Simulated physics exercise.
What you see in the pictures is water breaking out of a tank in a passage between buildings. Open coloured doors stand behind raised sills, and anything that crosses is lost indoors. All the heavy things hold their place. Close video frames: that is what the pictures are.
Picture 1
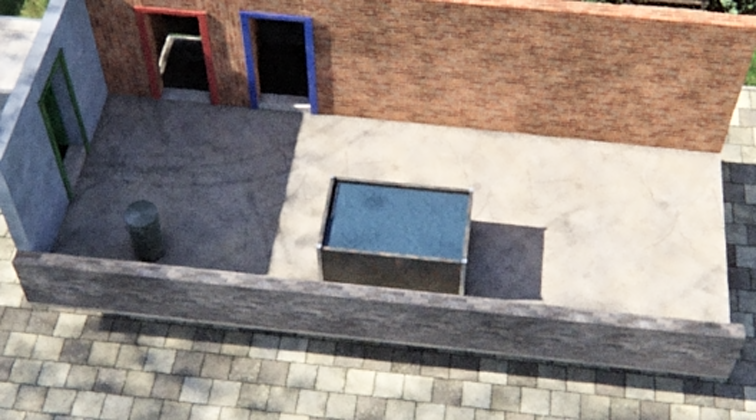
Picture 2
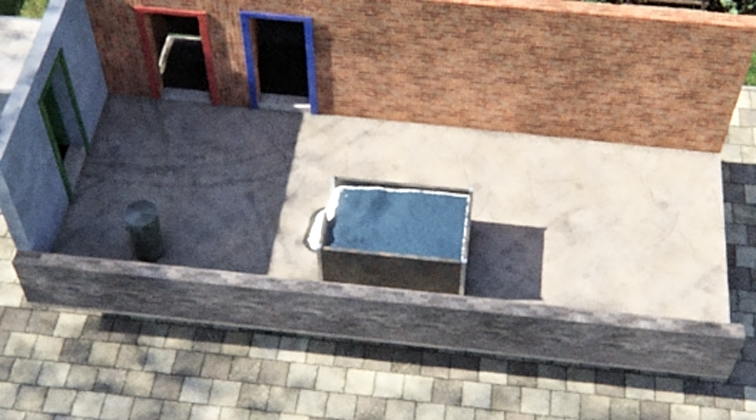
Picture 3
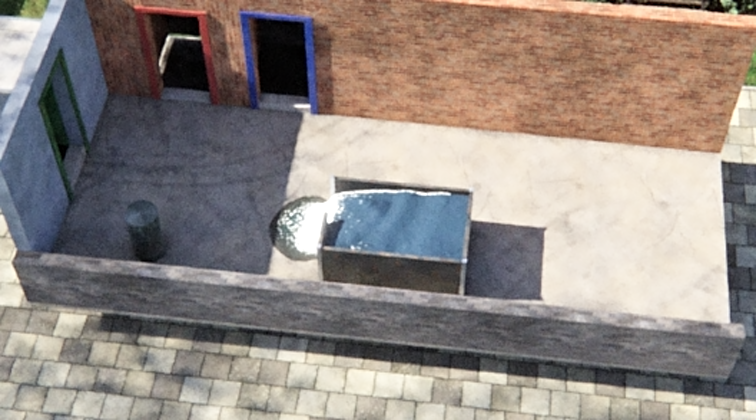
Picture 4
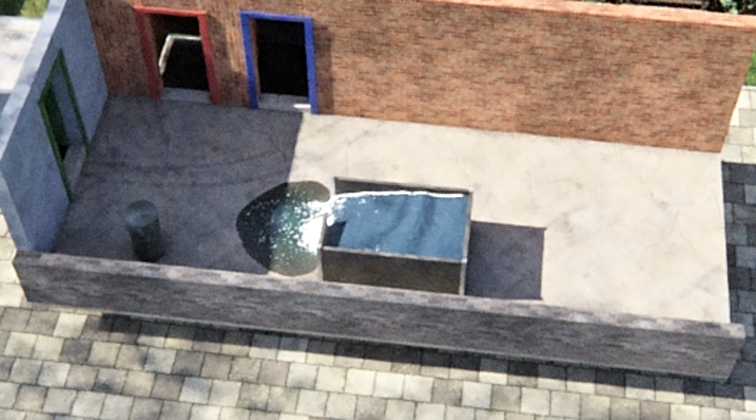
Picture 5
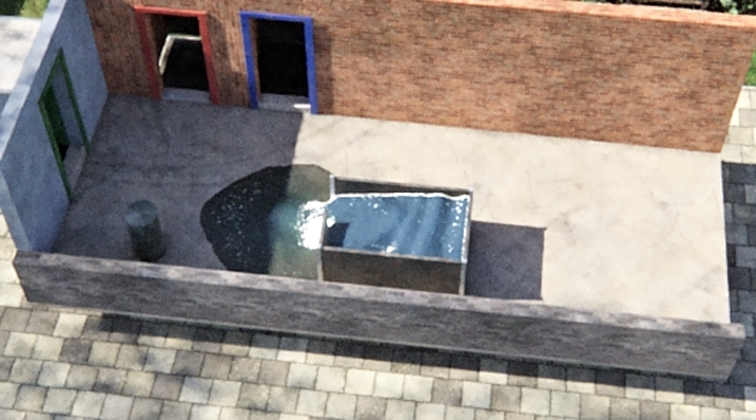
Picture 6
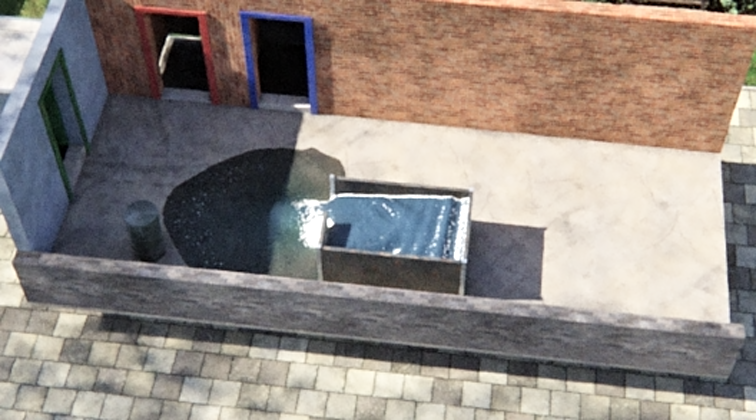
At first, an open tank of blue water sits still in a walled yard with red, blue and green doorways. Then water bursts from its left side, splashing white onto the floor, and spreads leftward in a widening dark pool that reaches close to a small grey cylinder.
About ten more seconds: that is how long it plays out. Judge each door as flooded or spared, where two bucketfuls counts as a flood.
The green door is spared, the blue door is spared, the red door is flooded.
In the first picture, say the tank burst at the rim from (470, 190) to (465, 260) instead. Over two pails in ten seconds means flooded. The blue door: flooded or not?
Here the blue door remains short.
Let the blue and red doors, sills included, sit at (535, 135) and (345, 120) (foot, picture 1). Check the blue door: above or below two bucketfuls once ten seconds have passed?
As I see it, the blue door stays beneath the mark.
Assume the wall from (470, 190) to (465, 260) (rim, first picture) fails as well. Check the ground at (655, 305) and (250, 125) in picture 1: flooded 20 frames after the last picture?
The first spot is swamped, the second spared.
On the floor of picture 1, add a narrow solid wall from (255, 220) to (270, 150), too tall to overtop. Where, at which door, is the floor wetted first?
My answer is the blue-painted one.
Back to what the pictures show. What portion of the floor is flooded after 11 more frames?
That works out to some 40 in a hundred.
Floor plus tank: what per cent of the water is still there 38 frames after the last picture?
Some 94 per cent.
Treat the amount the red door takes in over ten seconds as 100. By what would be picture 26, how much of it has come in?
Around 25 in a hundred.
A moment on, water covers 35 % of the floor; the green door wet at the sill, nothing in, the blue door wet at the sill, nothing in, the red door wet at the sill, nothing in.
Next, water covers 40 % of the floor; the green door wet at the sill, nothing in, the blue door wet at the sill, nothing in, the red door under two buckets in.
Then, water covers 40 % of the floor; the green door under two buckets in, the blue door wet at the sill, nothing in, the red door over two buckets in.
Later, water covers 50 % of the floor; the green door under two buckets in, the blue door under two buckets in, the red door far over two buckets in.
In the end, water covers 90 % of the floor; the green door under two buckets in, the blue door under two buckets in, the red door far over two buckets in.
